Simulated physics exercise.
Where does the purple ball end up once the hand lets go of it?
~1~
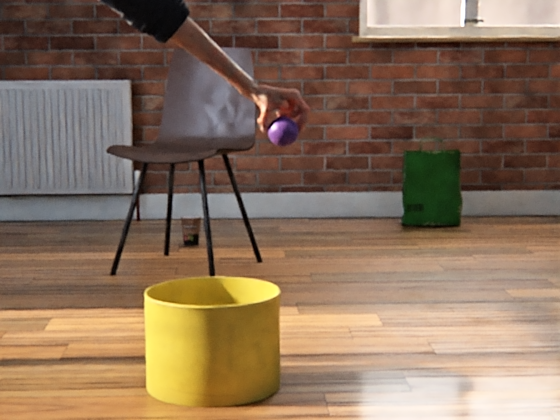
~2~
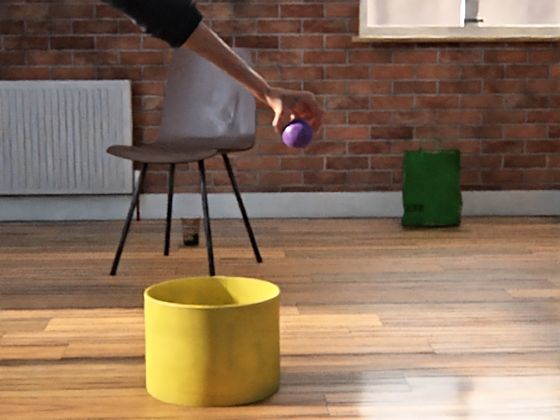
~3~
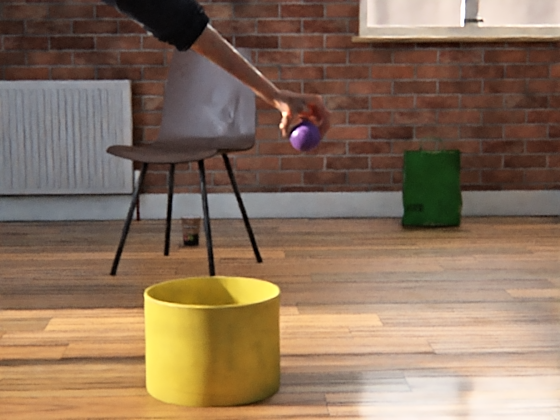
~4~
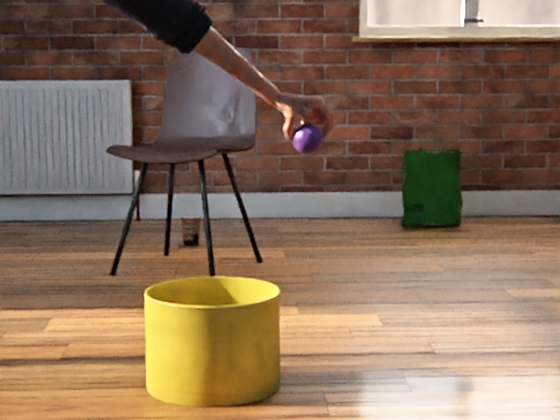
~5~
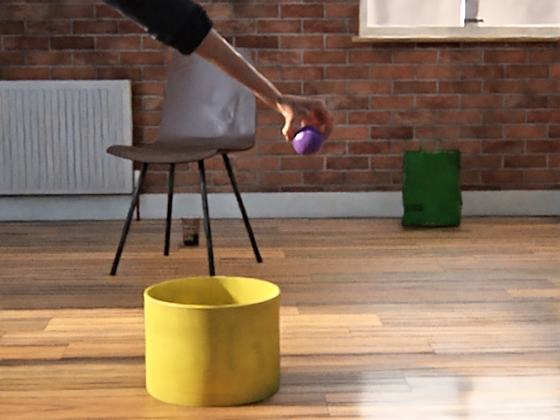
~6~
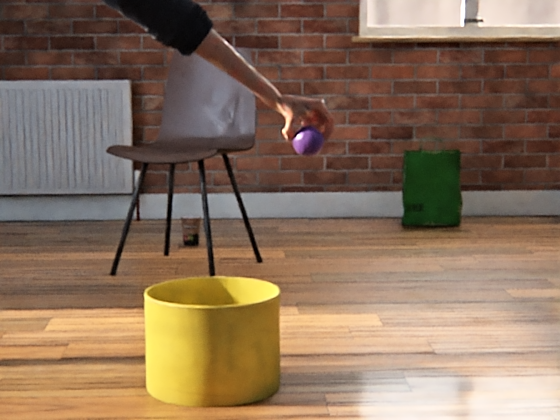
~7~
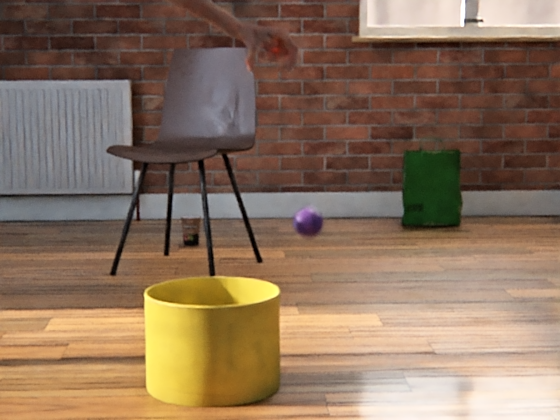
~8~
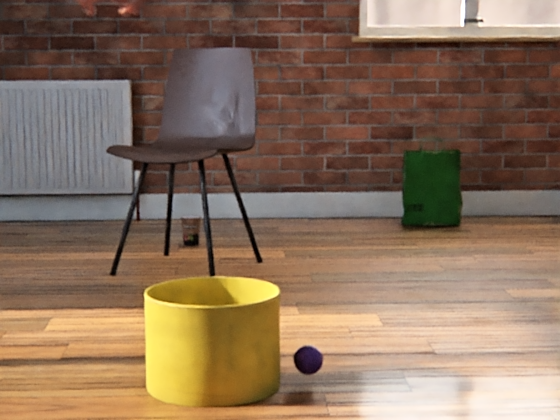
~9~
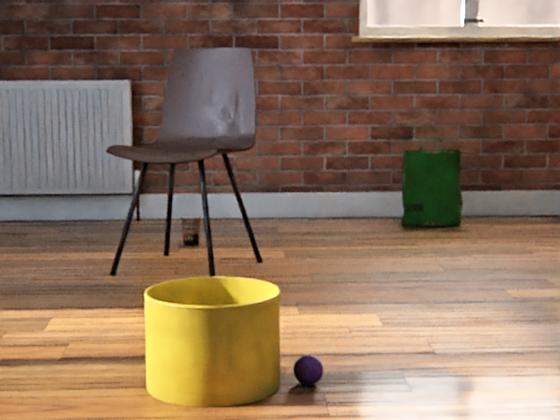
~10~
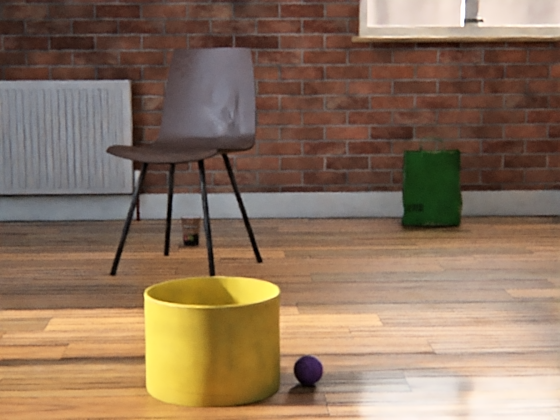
It misses the yellow container and comes to rest outside it, on the wooden floor just to the right.
